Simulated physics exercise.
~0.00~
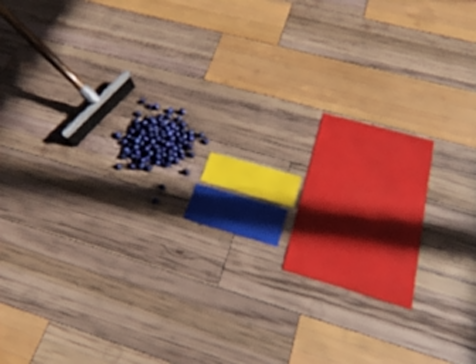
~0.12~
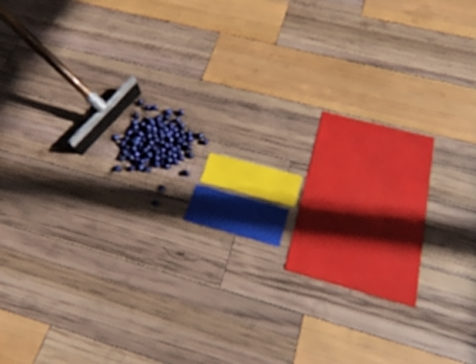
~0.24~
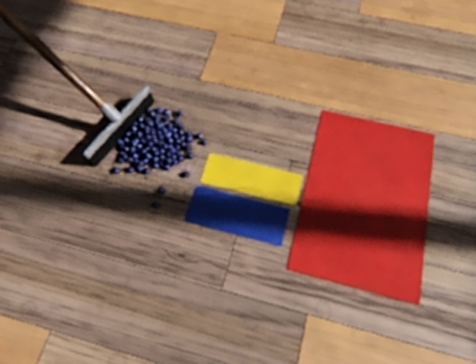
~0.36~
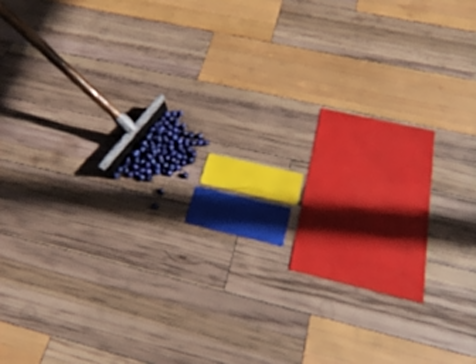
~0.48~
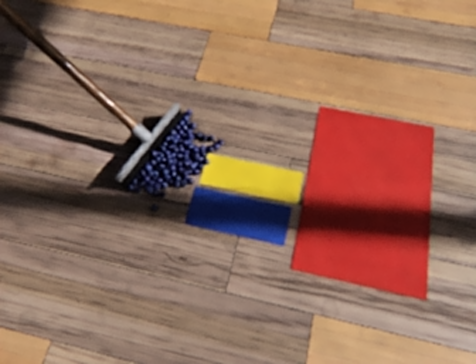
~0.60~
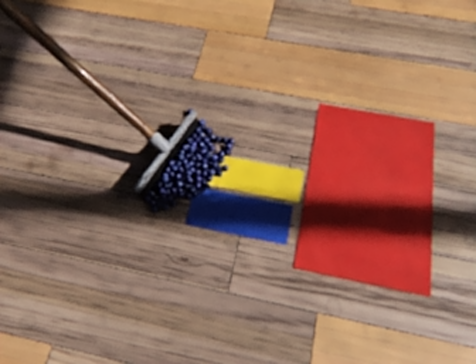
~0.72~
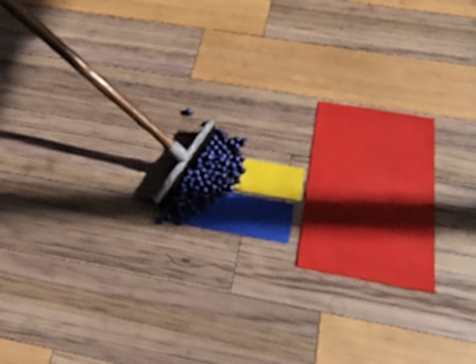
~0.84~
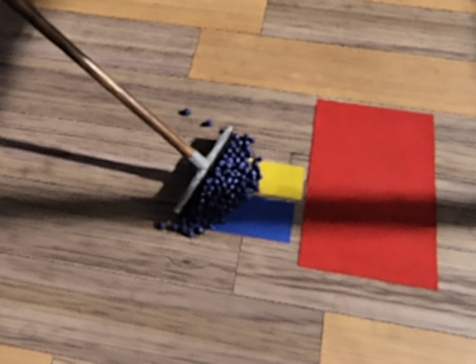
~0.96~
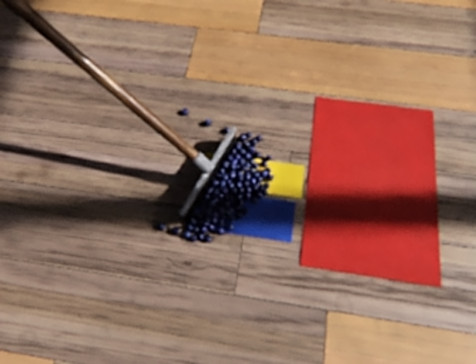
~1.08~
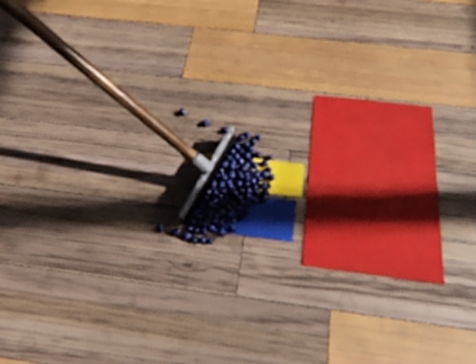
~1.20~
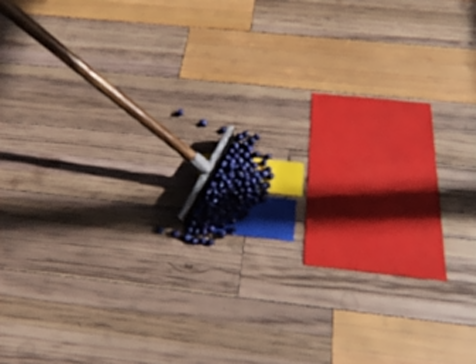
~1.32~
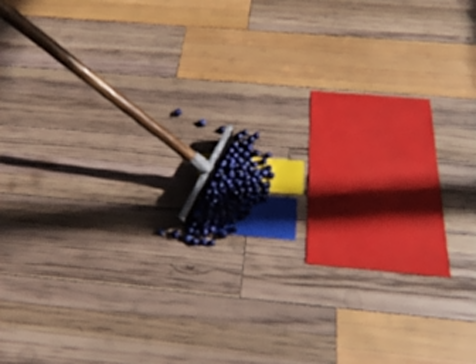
On a wooden floor, a squeegee pushes blueberries right onto yellow and blue mats, then stops.
